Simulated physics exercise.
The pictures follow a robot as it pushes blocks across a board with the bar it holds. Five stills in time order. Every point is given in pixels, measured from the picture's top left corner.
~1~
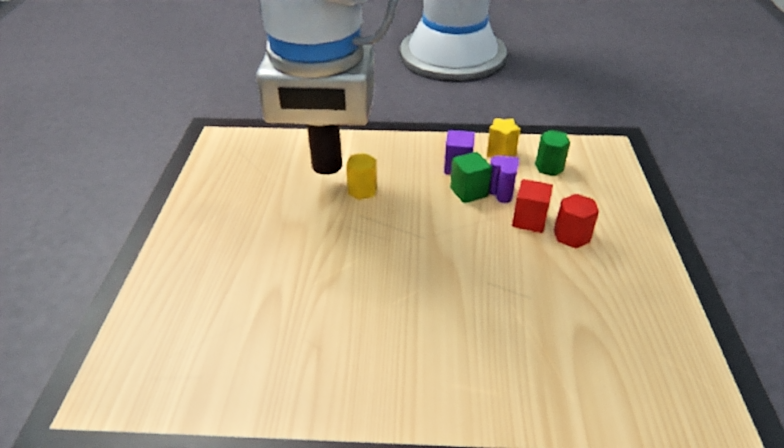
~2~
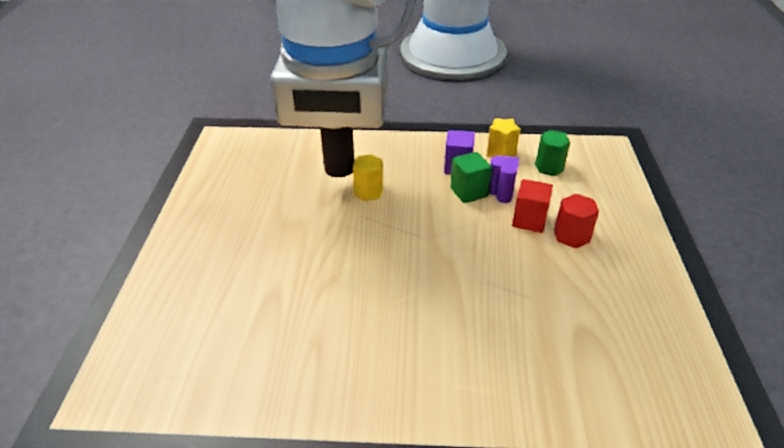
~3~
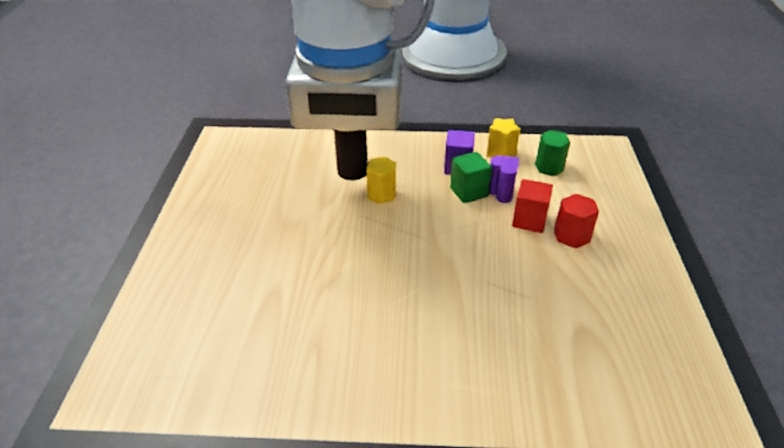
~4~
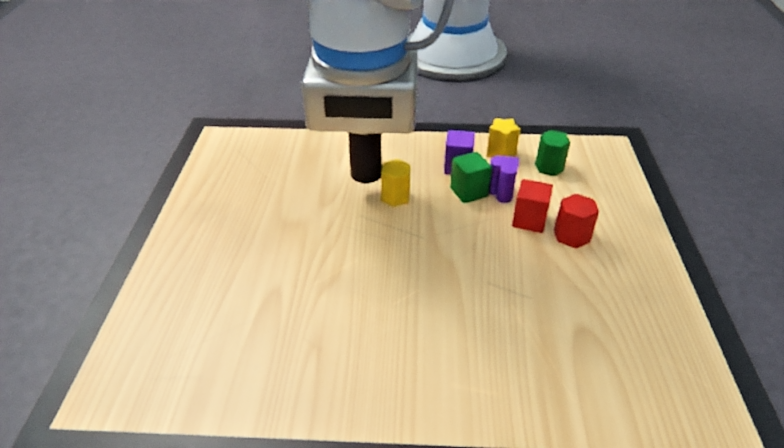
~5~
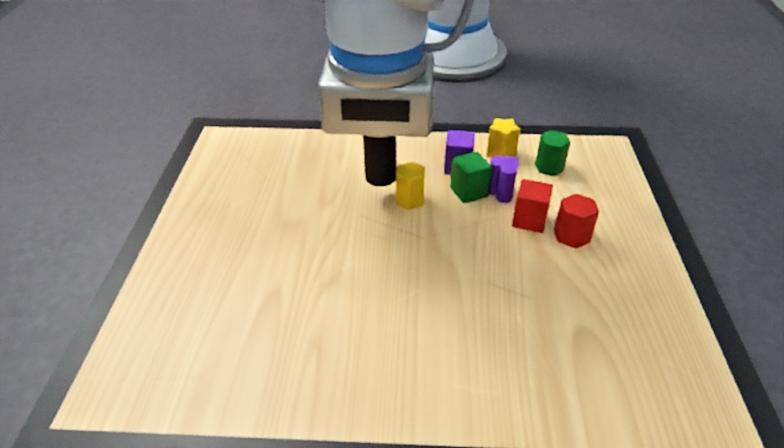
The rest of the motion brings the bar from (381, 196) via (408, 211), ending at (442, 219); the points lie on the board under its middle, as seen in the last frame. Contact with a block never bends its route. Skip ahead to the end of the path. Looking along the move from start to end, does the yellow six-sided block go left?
Yes, that is what happens.
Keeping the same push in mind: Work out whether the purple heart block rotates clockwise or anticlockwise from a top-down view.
Answer: Clockwise.
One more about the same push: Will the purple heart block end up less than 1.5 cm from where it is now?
Yes.
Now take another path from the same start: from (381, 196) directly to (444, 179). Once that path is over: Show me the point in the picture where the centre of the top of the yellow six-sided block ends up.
Pixel (449, 170).
What follows on the original path. Halfway along, bar (409, 192); yellow six-sided block (442, 177), turned 40° anticlockwise.
At the end, bar (444, 200); yellow six-sided block (473, 180), turned 70° anticlockwise; green four-sided block (479, 161), turned 30° anticlockwise; purple heart block (510, 161), turned 30° clockwise; red four-sided block in place.
